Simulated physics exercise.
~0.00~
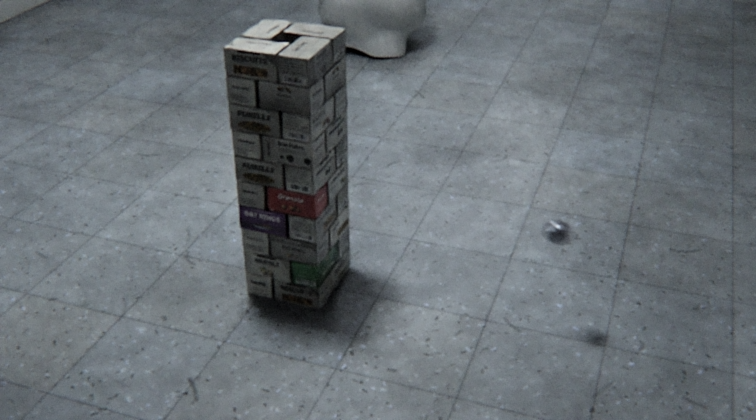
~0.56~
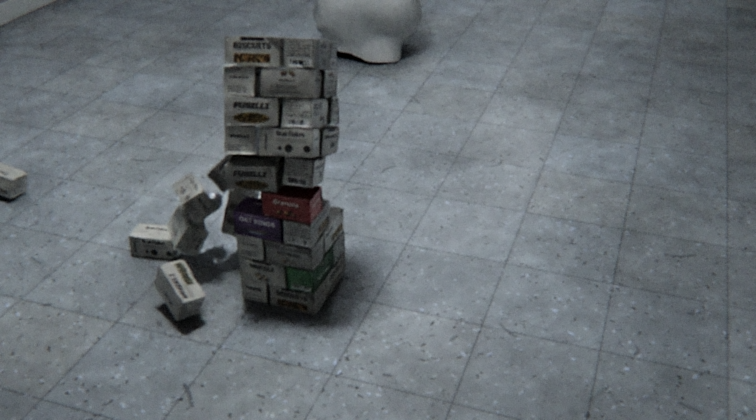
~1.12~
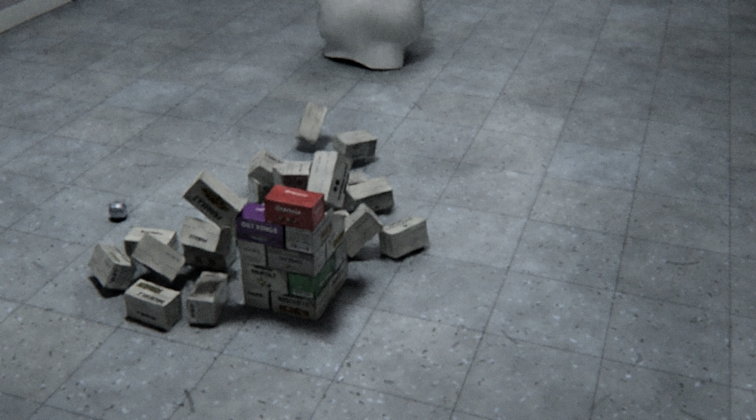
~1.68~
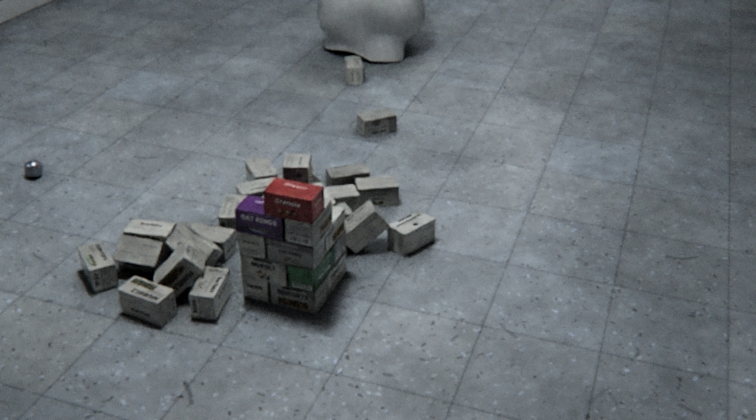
The clip shows a small steel ball flying leftward into a tall tower of stacked tea packets on a tiled floor, bringing the upper layers tumbling down. The ball rolls away left, while the red, purple and green packets stay in place in the standing base, surrounded by scattered packets.
